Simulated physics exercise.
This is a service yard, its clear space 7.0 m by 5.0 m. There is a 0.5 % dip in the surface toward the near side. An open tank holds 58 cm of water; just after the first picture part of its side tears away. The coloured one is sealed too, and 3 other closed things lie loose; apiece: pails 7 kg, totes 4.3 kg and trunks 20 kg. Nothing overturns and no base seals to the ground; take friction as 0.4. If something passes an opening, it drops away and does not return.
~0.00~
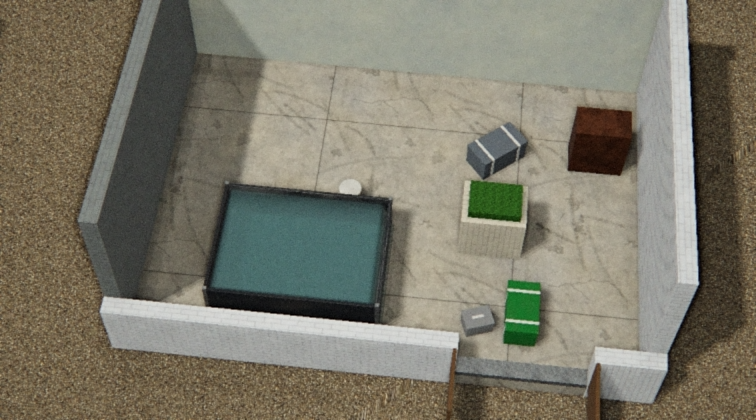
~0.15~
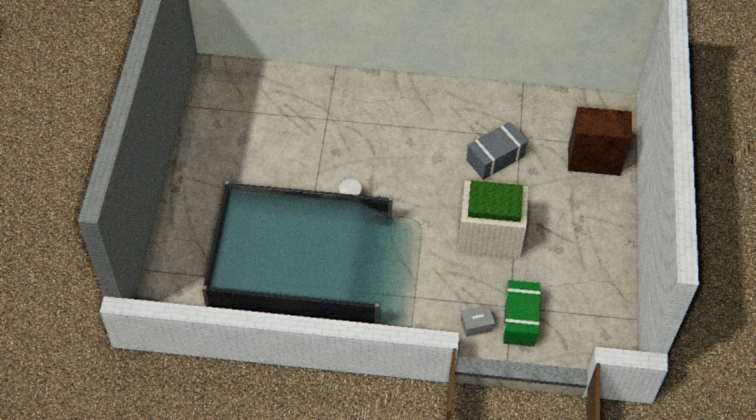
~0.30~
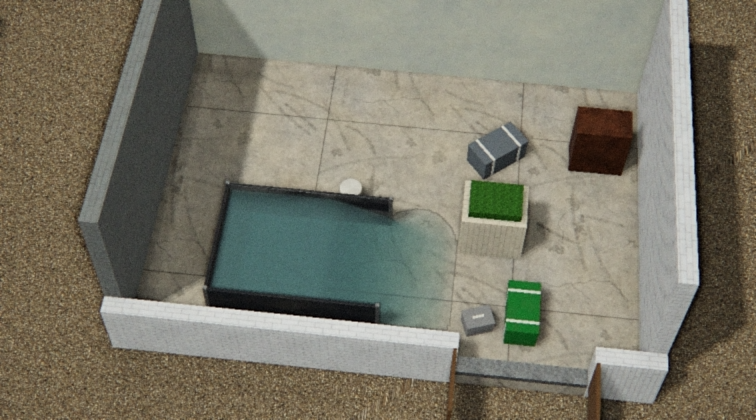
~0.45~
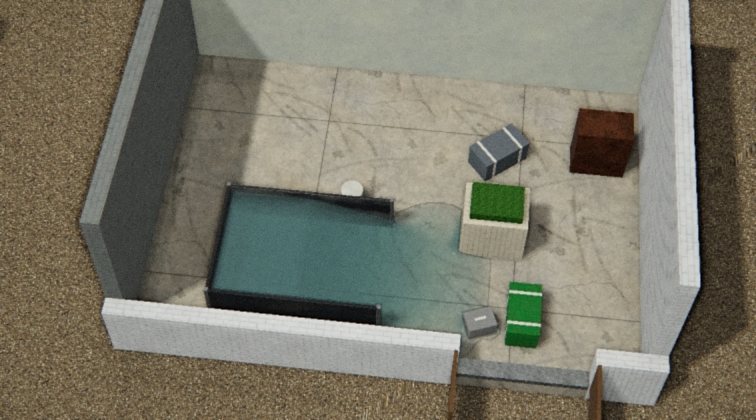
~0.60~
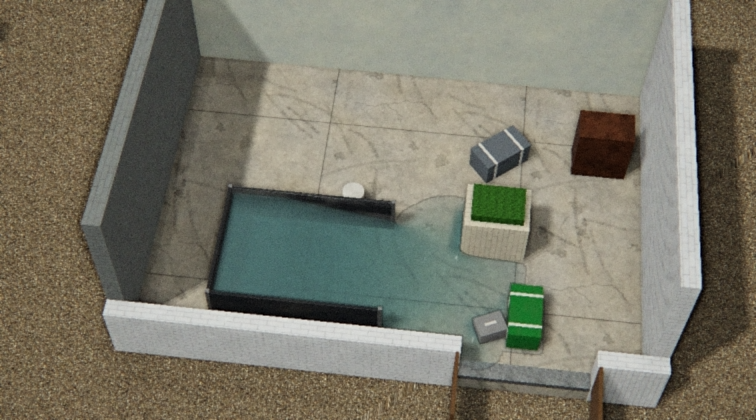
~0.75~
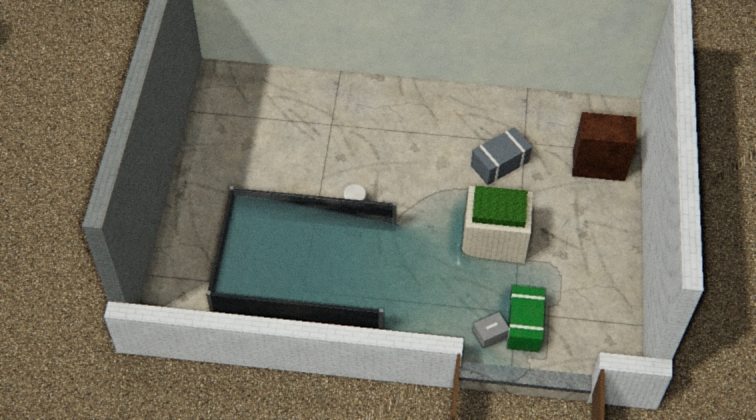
A dark open tank loses its right side and water spreads rightward, shifting a small grey case.
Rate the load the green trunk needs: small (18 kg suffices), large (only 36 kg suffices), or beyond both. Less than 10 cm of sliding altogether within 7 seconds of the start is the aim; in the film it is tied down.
Beyond both.
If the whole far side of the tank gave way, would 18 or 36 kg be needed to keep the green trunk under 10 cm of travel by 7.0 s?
With that failure, the small mass keeps it.
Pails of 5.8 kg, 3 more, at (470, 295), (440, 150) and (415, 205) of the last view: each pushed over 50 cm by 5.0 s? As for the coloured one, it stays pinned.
In turn: Over, more, short of it.
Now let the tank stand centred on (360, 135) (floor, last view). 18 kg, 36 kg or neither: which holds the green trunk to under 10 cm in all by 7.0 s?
Then it turns out both choices fall short.
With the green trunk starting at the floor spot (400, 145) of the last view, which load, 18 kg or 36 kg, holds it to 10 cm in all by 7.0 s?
Going by the scene, both weights fall short.
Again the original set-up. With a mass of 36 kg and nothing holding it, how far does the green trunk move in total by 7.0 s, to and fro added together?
I'd put it near 250 cm in all.
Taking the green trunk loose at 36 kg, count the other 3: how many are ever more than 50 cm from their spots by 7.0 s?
Result: 2.
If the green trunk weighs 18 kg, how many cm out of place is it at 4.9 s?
100 cm.
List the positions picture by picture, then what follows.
In the first frame, the green trunk at (523, 306), on the bottom; water covers 4.0 m2; 0 of 4 have shifted.
In the second frame, the green trunk at (523, 306) rests on the ground; 4.9 m2 under water; 0 of 4 have shifted.
In the third frame, the green trunk at (524, 306) rests on the ground; 6.1 m2 under water; 0 of 4 have shifted.
In the fourth frame, the green trunk at (525, 308) rests on the ground; water covers 7.0 m2; 0 of 4 have shifted.
In the fifth frame, the green trunk at (526, 310), on the bottom; 7.8 m2 under water; 1 of 4 have shifted.
In the sixth frame, the green trunk at (528, 312) rests on the ground; 8.6 m2 under water; 1 of 4 have shifted.
After 1.4 s the green trunk would be 122 cm from its start with 18 kg and 97 cm from its start with 36 kg; 6 cm of water round it then.
After 3.1 s the green trunk would be 86 cm from its start with 18 kg and 90 cm from its start with 36 kg; 27 cm of water round it then.
After 4.9 s the green trunk would be 95 cm from its start with 18 kg and gone out with 36 kg.
After 7.0 s the green trunk would be gone out with 18 kg and gone out with 36 kg.
